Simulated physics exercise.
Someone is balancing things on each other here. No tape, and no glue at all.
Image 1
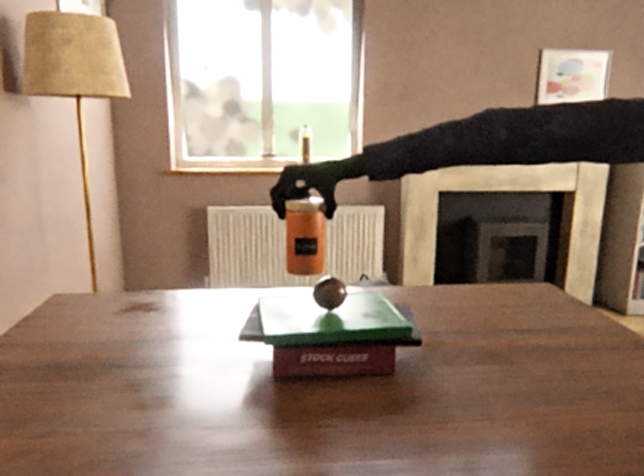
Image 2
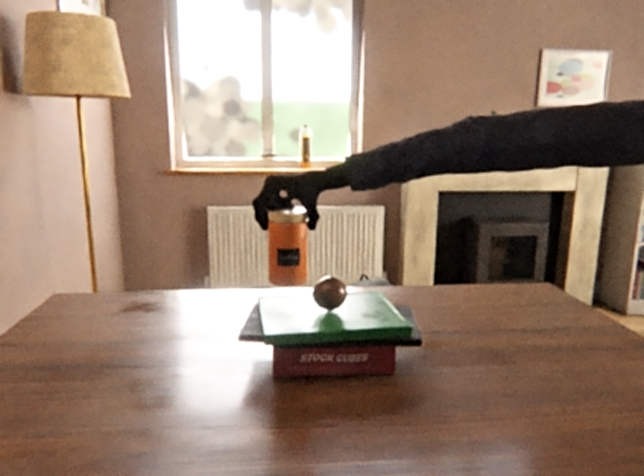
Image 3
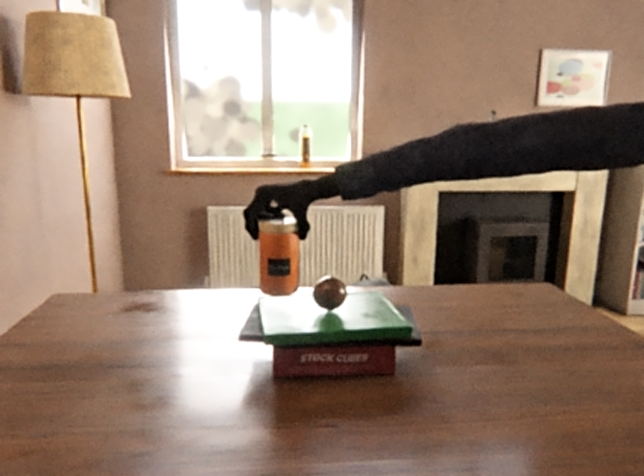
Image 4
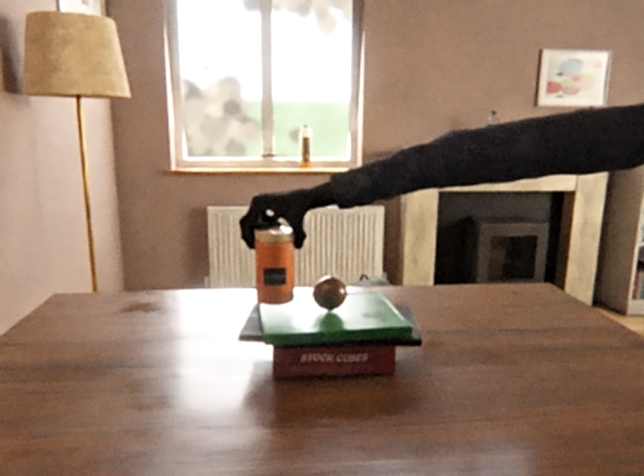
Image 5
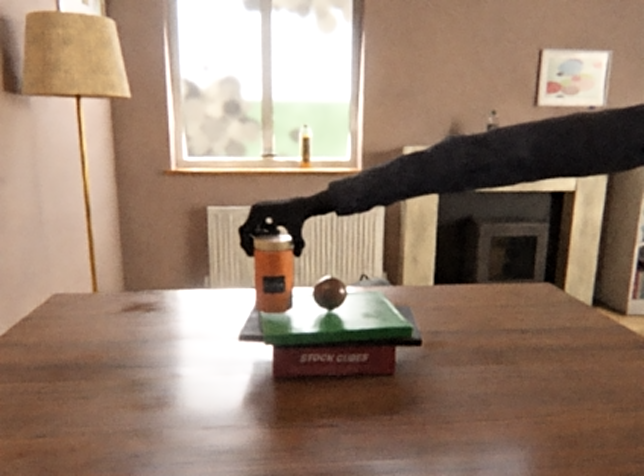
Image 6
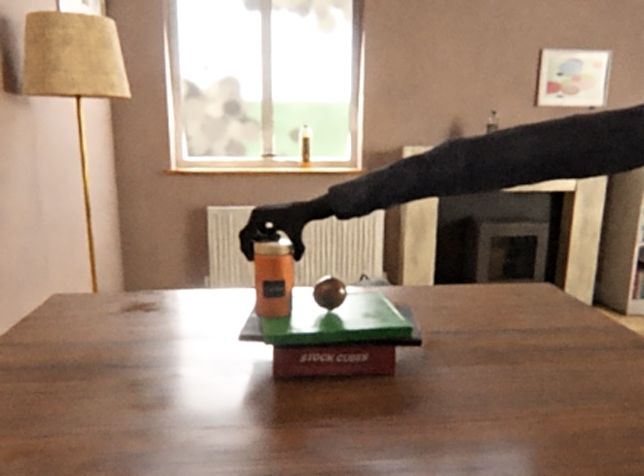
In a living room, a dark-sleeved arm lowering an orange jar onto a green tray beside a brown onion, still gripping it.
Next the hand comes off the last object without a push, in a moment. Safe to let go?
The pile is stable.
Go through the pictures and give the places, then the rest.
The first frame shows coming down; orange jar (305, 236); green tray (330, 315).
The second frame shows coming down; orange jar (288, 246); brown onion (330, 293).
The third frame shows coming down; orange jar (279, 256); green tray (330, 315).
The fourth frame shows coming down; orange jar (275, 265); brown onion (330, 293).
The fifth frame shows coming down; orange jar (274, 273); green tray (330, 315).
The sixth frame shows in place under the hand; orange jar (274, 277); brown onion (330, 293).
Then, 0.60 s after the last picture, nothing has stirred.
Then, 1.40 s after the last picture, orange jar resting near (274, 278).
At rest, all 5 in place. Seen from the same camera at the end, orange jar near (274, 278). The pile stays up.
